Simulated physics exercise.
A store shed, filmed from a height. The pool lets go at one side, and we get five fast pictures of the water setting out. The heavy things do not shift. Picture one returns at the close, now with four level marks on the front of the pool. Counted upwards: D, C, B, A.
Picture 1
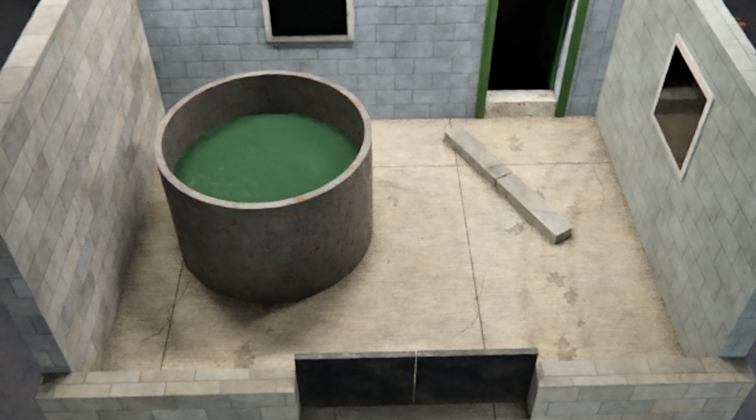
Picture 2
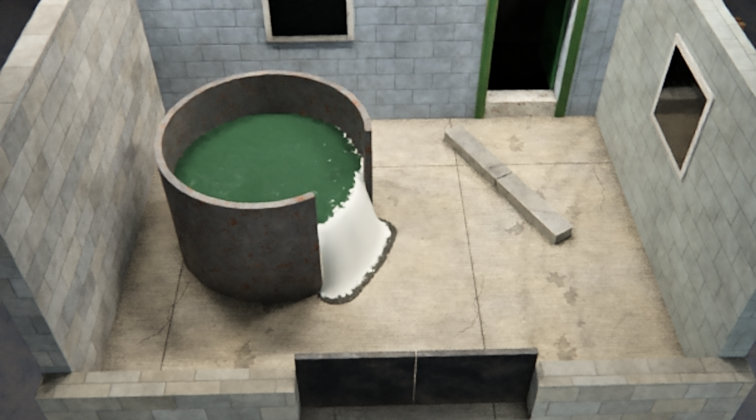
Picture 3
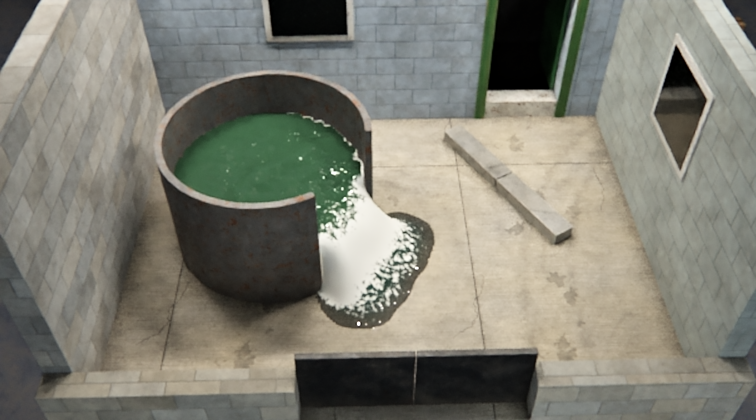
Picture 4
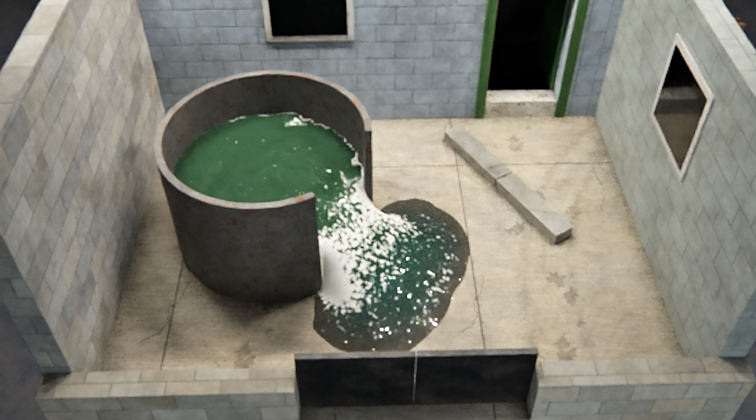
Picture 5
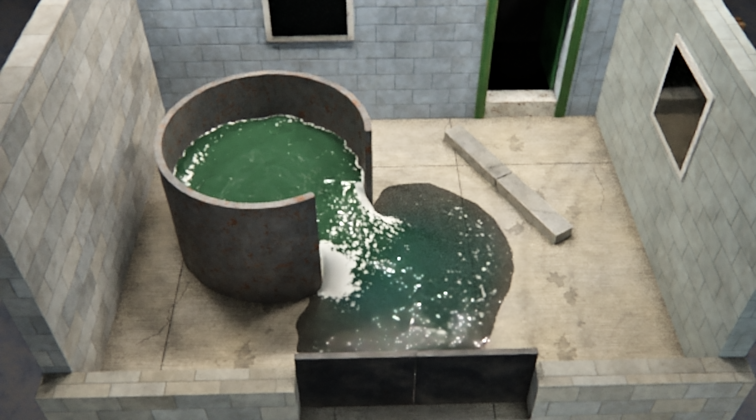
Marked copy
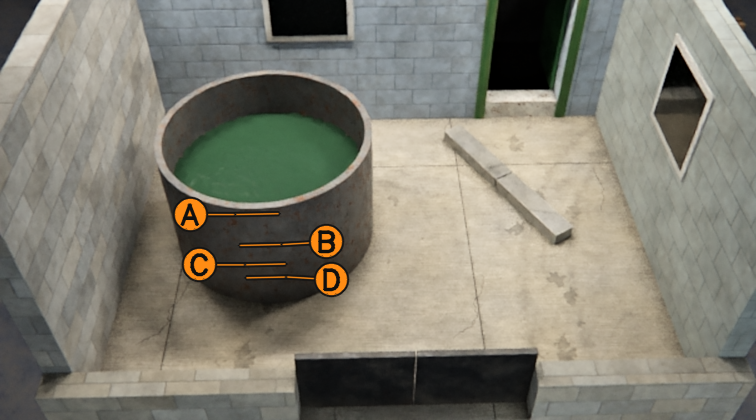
Green water rests in a round, dark tank at the left of a roofless store shed with pale block walls, seen from a fixed view high above. A grey beam lies on the tan floor at right, near a green-framed doorway, with a dark shut gate in front. The tank's right side opens, and water pours out in white foam, spreading dark green across the floor.
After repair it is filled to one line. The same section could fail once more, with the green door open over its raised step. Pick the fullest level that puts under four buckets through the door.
The limit is B.
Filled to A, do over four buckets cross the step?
Yes.
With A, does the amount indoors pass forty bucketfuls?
No, less.
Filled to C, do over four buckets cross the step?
No.
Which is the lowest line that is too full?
Line A.
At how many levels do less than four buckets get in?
Three of them.
On the marked copy, A at (256, 214); B at (261, 244); C at (264, 264); D at (266, 277); from the bottom up D, C, B, A.
With A, about 14 bucketfuls get in.
With B, a bucket or two gets in.
With C, nothing gets over.
With D, nothing gets over.
